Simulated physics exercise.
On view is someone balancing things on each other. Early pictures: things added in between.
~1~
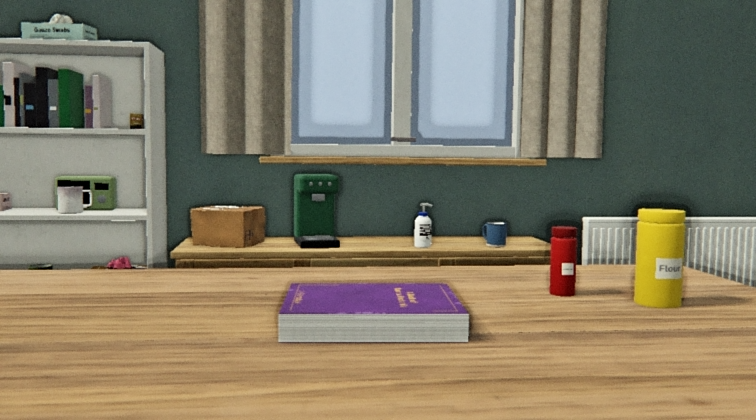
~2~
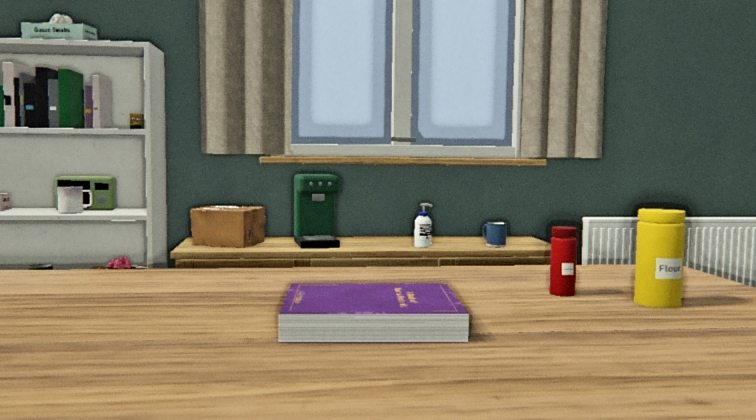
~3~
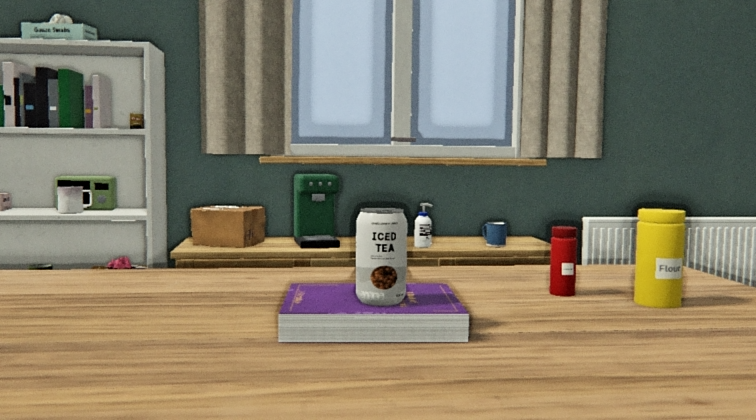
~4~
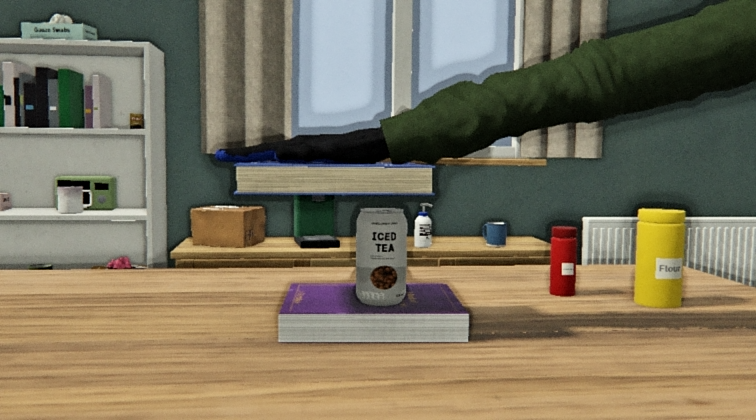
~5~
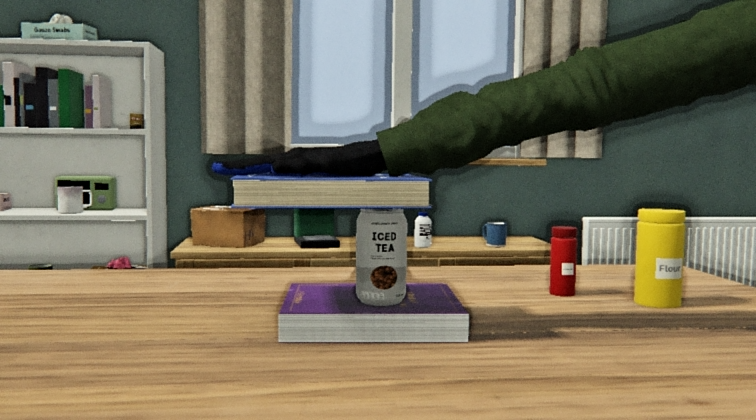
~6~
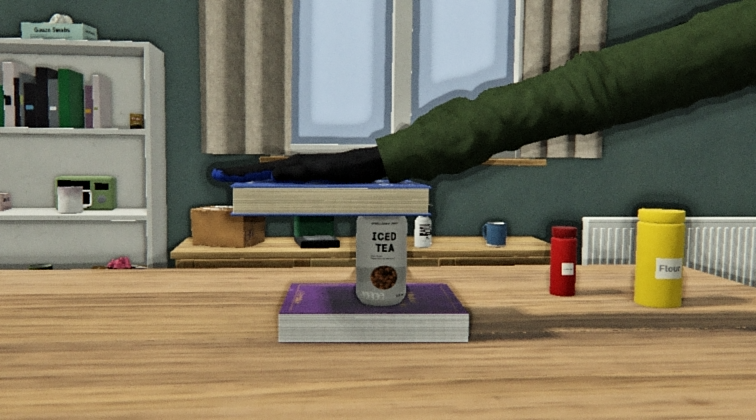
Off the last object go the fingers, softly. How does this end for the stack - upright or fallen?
My guess: It won't stay upright.
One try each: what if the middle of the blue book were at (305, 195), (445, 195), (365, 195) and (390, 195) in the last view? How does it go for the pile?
Case one: Falls over. Case two: Falls over. Case three: Stable. Case four: Stable.
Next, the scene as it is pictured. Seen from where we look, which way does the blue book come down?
It shifts to the viewer's left.
Then, 0.30 s on from there, blue book now fallen.
Then, 0.40 s on from there, things are still on the move.
Then, 0.80 s on from there, nothing new.
Then, 2.20 s on from there, blue book resting near (290, 259).
In the end, fallen, blue book; the other 4 unmoved. At the end, from the last picture's camera, blue book near (292, 258). The pile loses its balance.
